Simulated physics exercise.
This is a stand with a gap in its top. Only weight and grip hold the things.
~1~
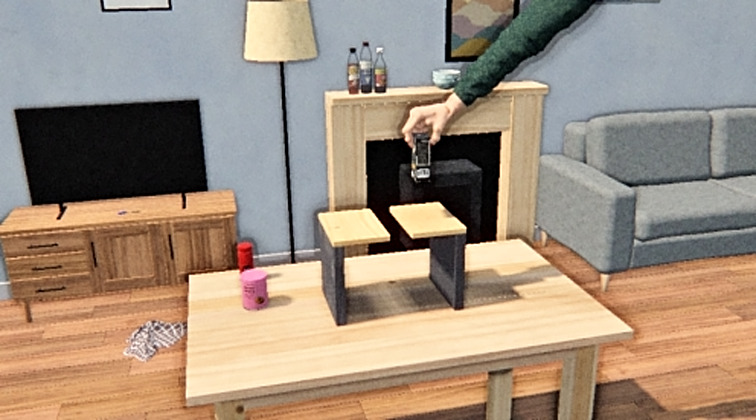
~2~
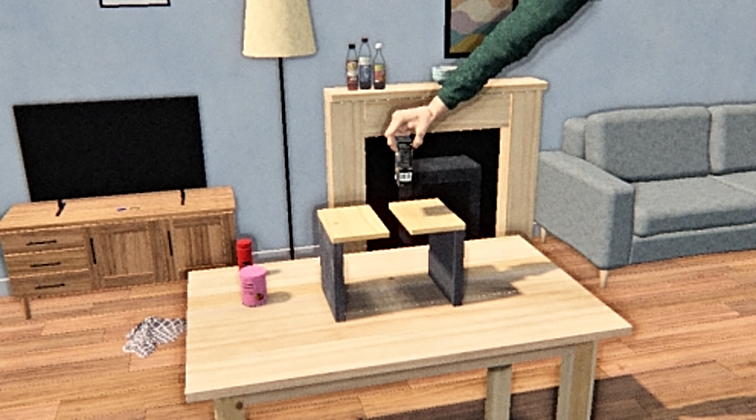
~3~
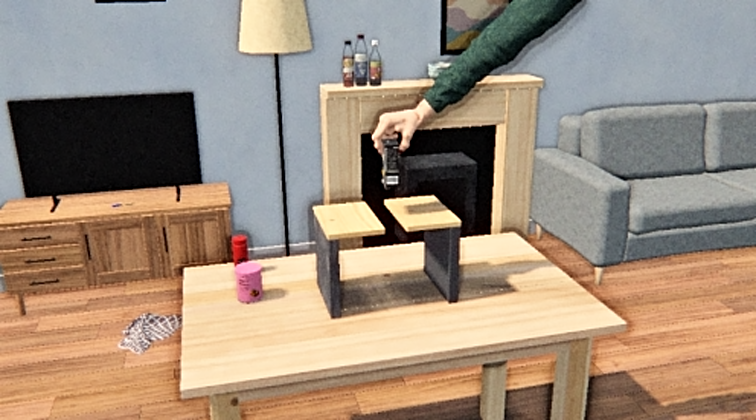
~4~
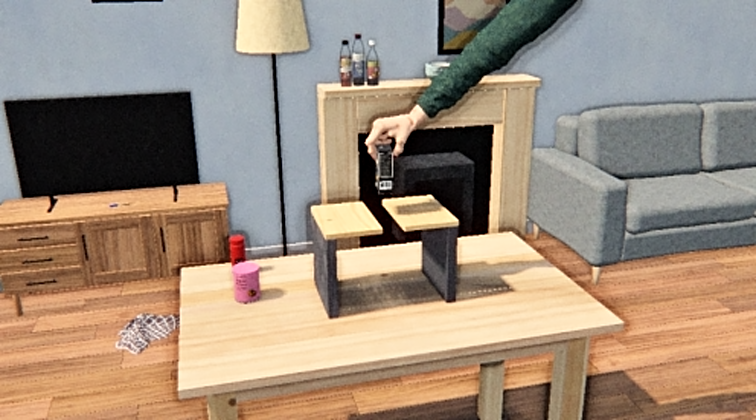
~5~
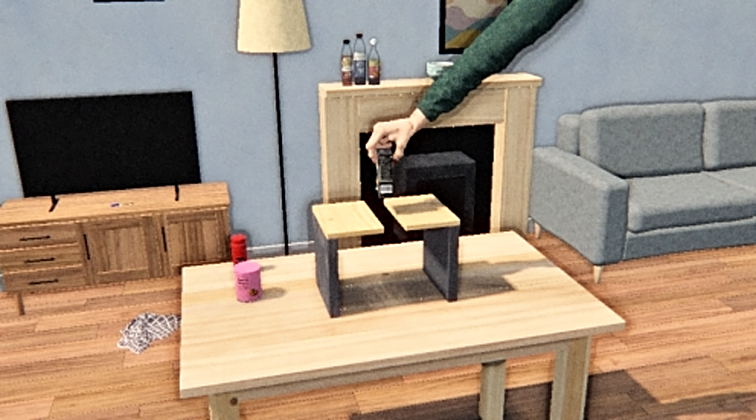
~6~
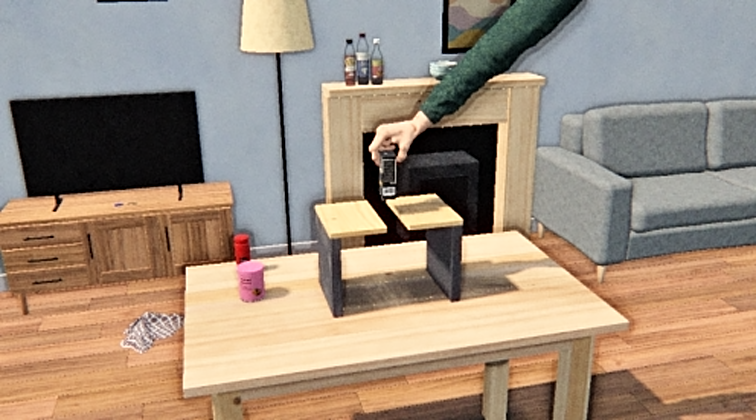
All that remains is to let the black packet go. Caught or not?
Here the packet reaches the table.
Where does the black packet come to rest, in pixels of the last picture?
At about (388, 273).
Then, 0.20 s past the last view, black packet displaced a little near (388, 191).
Then, 0.30 s past the last view, black packet displaced well along near (388, 238).
Then, 0.40 s past the last view, black packet displaced well along near (388, 270).
Finally, moved from the start, black packet; the other 2 still in place. Final places as the last picture's camera would see them, black packet near (388, 273). The packet drops through.
